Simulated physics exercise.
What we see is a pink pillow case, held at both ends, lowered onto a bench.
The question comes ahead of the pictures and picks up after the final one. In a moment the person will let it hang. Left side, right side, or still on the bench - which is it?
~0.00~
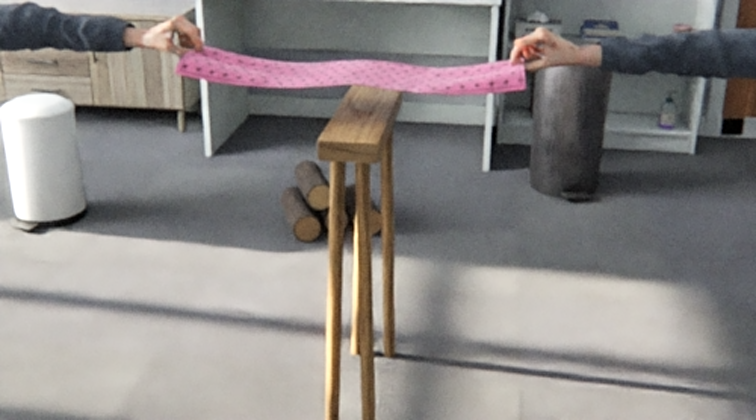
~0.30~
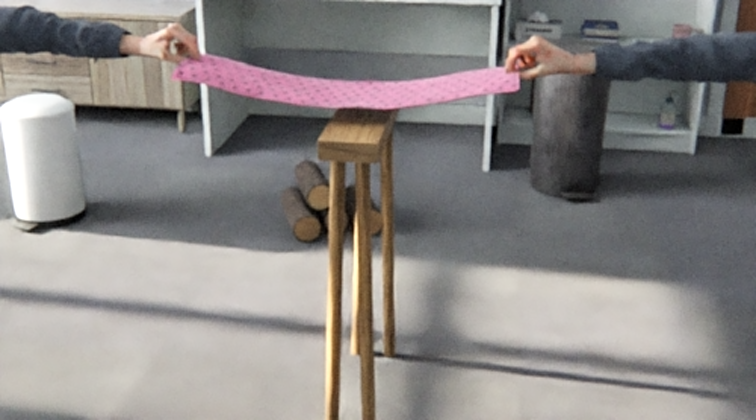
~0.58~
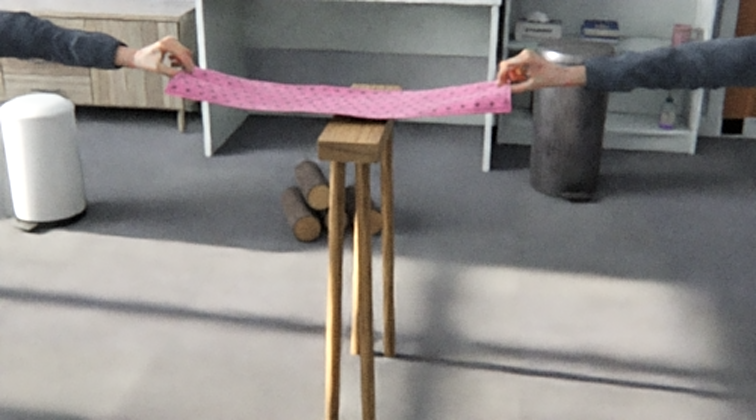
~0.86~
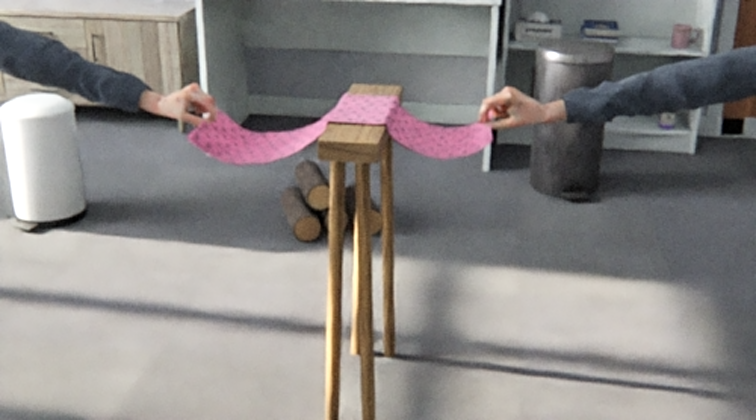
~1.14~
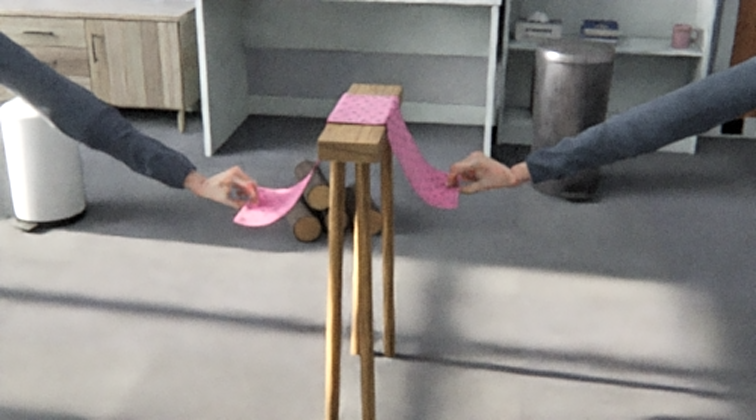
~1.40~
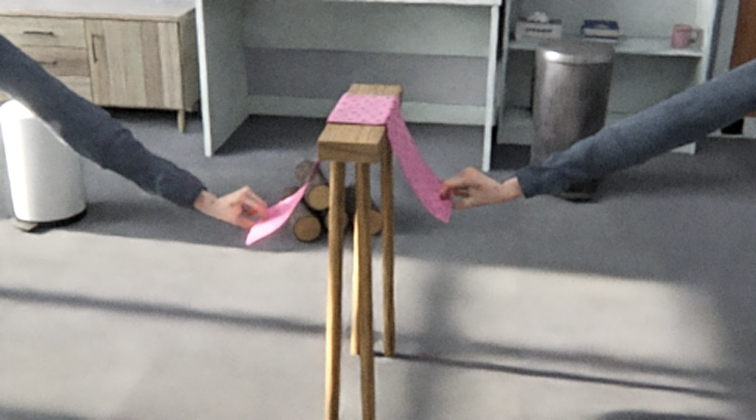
Still on the bench.
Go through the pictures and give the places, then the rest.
The first picture shows left end (180, 74); right end (520, 90); top of the bench (348, 146).
The second picture shows left end (176, 80); right end (513, 91).
The third picture shows left end (170, 95); right end (505, 112); top of the bench (348, 146).
The fourth picture shows left end (191, 142); right end (488, 144).
The fifth picture shows left end (239, 223); right end (452, 208).
The sixth picture shows left end (251, 243); right end (443, 221); both sides about alike.
After 1.90 s, pillow case hanging on both sides, left end near (367, 257), right end near (358, 213).
After 2.64 s, pillow case hanging on both sides, left end near (321, 256), right end near (377, 219).
In the end, pillow case hanging on both sides, left end near (347, 258), right end near (398, 221). The pink pillow case stays on top.
